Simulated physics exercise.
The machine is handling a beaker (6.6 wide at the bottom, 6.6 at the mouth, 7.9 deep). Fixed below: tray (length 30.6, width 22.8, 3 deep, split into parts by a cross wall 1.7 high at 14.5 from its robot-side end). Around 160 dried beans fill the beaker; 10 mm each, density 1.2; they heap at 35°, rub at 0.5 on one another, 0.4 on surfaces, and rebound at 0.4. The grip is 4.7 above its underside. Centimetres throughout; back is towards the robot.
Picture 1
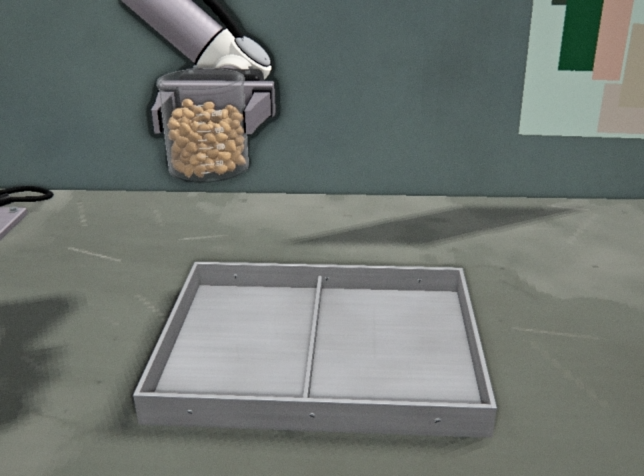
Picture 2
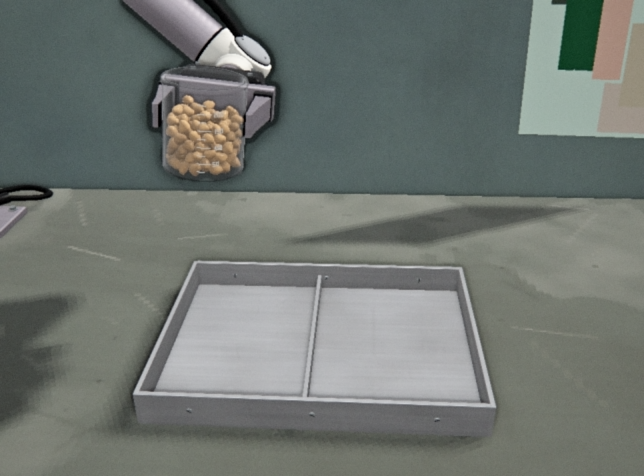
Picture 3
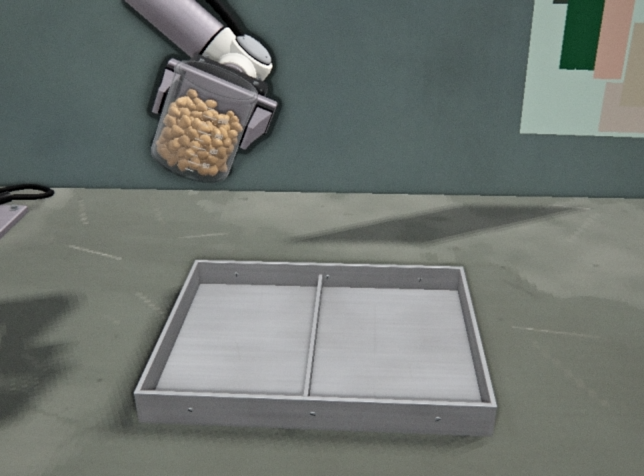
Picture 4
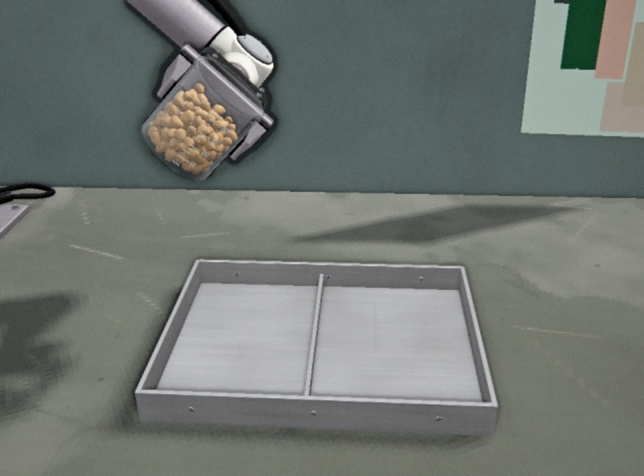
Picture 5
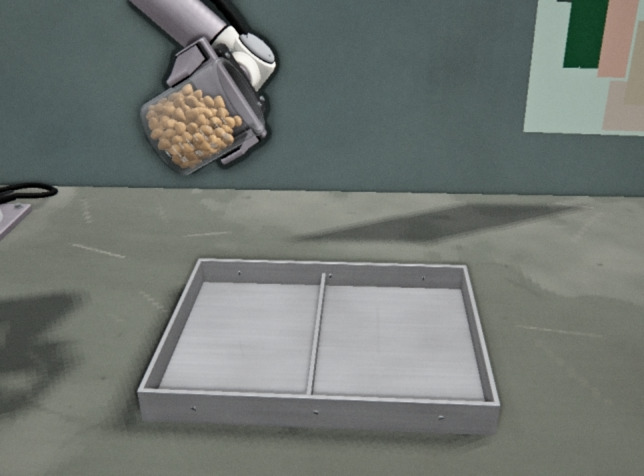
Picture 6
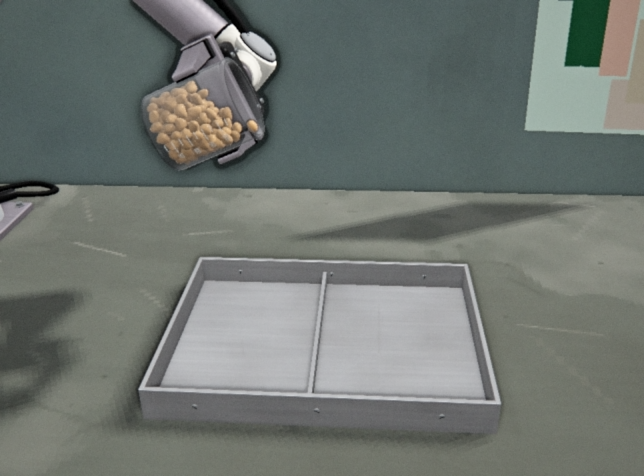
In the video, a robotic arm holds a clear beaker of tan dried beans above a divided, shallow grey tray, then rotates it clockwise from upright to a steep tilt, the beans shifting inside as its base swings left.
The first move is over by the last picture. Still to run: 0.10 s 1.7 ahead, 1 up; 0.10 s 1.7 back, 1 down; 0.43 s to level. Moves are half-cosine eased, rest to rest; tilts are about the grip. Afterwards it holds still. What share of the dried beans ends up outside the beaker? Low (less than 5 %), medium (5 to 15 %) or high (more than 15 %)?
Outside the beaker the share is low, less than 5 %.
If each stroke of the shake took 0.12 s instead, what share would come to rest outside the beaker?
It would be near 0 per cent.
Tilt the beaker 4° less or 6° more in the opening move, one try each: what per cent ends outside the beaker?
Some 0 and 5 per cent.
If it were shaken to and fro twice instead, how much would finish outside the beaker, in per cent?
Then about 5 per cent.
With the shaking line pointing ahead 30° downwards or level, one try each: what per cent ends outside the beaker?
About 0 and 0 per cent.
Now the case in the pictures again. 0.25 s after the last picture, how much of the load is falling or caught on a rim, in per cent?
About 0 per cent.
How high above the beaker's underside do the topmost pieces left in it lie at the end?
Roughly 7.0 cm.
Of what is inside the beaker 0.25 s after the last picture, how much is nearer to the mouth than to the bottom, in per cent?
About 40 per cent.
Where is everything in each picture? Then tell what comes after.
In the first picture, beaker middle at (205, 126), level; upper third of the load around (204, 122), from x 175 to 240, top at y 105; 160 in the beaker.
In the second picture, beaker middle at (204, 125), tilted 6° forward; upper third of the load around (202, 120), from x 170 to 235, top at y 100.
In the third picture, beaker middle at (203, 124), tilted 23° forward; upper third of the load around (197, 119), from x 160 to 235, top at y 95.
In the fourth picture, beaker middle at (201, 122), tilted 43° forward; upper third of the load around (188, 116), from x 155 to 230, top at y 90.
In the fifth picture, beaker middle at (202, 119), tilted 60° forward; upper third of the load around (183, 109), from x 150 to 235, top at y 90.
In the sixth picture, beaker middle at (203, 117), tilted 66° forward; upper third of the load around (182, 105), from x 155 to 250, top at y 90; 160 in the beaker.
Then, 0.25 s after the last picture, tilted 64° forward, highest piece 26 above the table; 160 in the beaker.
Then, 0.50 s after the last picture, tilted 13° forward, highest piece 27 above the table; 159 in the beaker, 1 in the far-side part.
Then, 0.83 s after the last picture, level, highest piece 27 above the table; 159 in the beaker, 1 in the far-side part.
Then, 1.88 s after the last picture, level, highest piece 27 above the table; 159 in the beaker, 1 in the far-side part.
Final count, 159 in the beaker, 1 in the far-side part. That is 1 % outside the beaker.
